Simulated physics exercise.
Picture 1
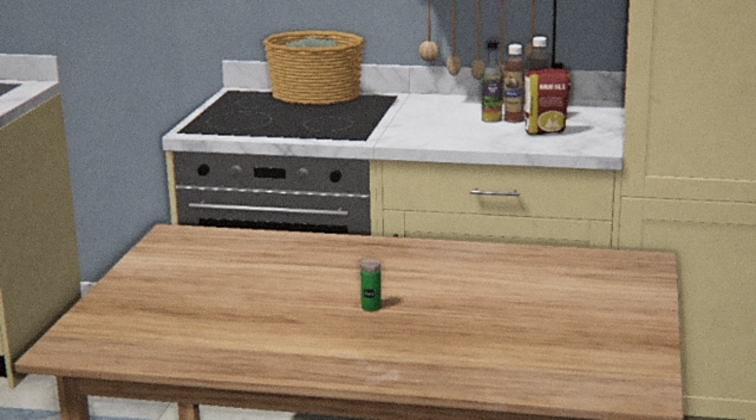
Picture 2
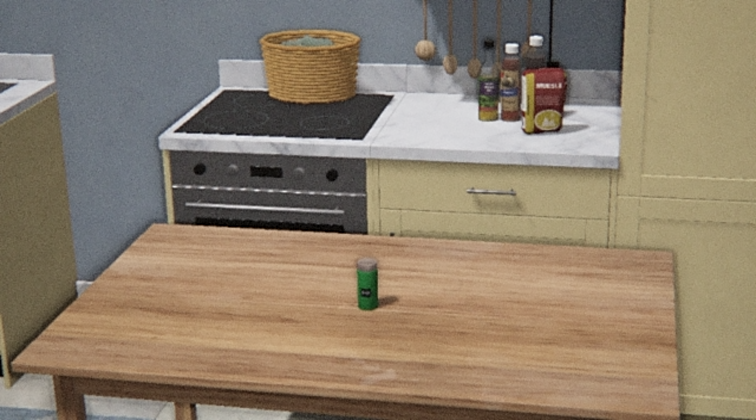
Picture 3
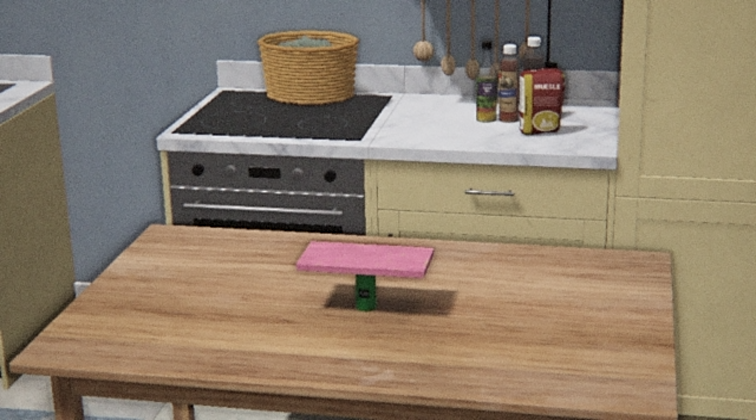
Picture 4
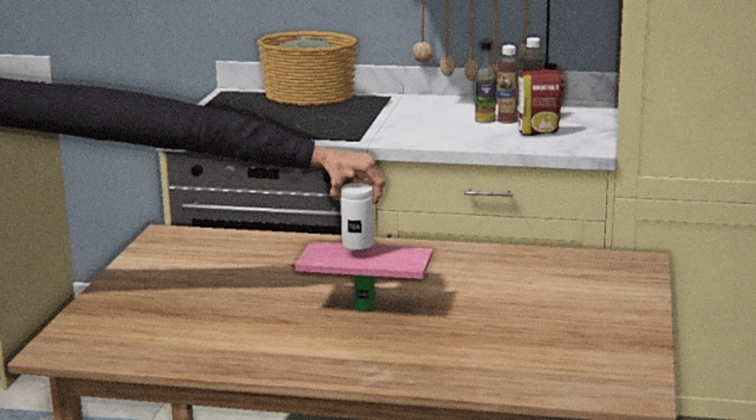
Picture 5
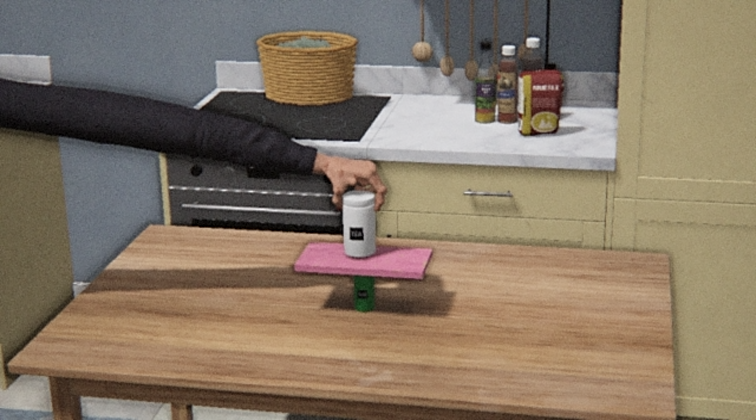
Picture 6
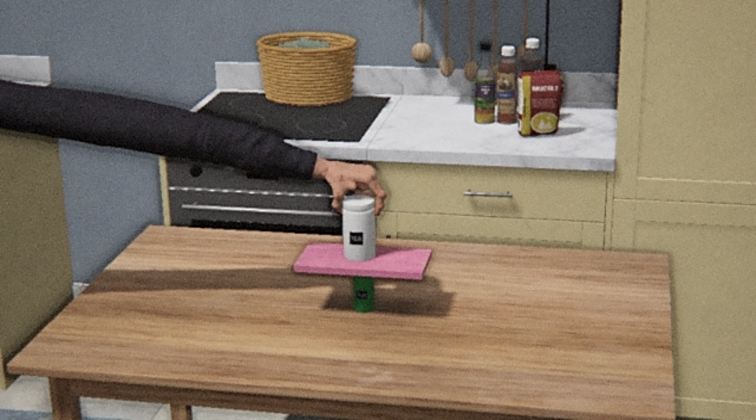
A wooden table fills the foreground of a kitchen seen from slightly above, with an oven, marble counter, wicker basket and bottles behind. A green shaker stands near the table's middle, and a pink slab appears flat on top of it while the view shifts very slightly. A dark-sleeved arm reaches in from the left, lowers a white jar onto the slab and keeps hold of it.
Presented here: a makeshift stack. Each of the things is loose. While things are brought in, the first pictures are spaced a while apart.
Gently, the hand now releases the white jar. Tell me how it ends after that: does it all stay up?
Yes.
Then, 0.80 s on from there, no change.
Then, 1.70 s on from there, white jar resting near (359, 228).
In the end, all 3 unmoved. At the end, from the last picture's camera, white jar near (359, 228). The stack keeps its balance.
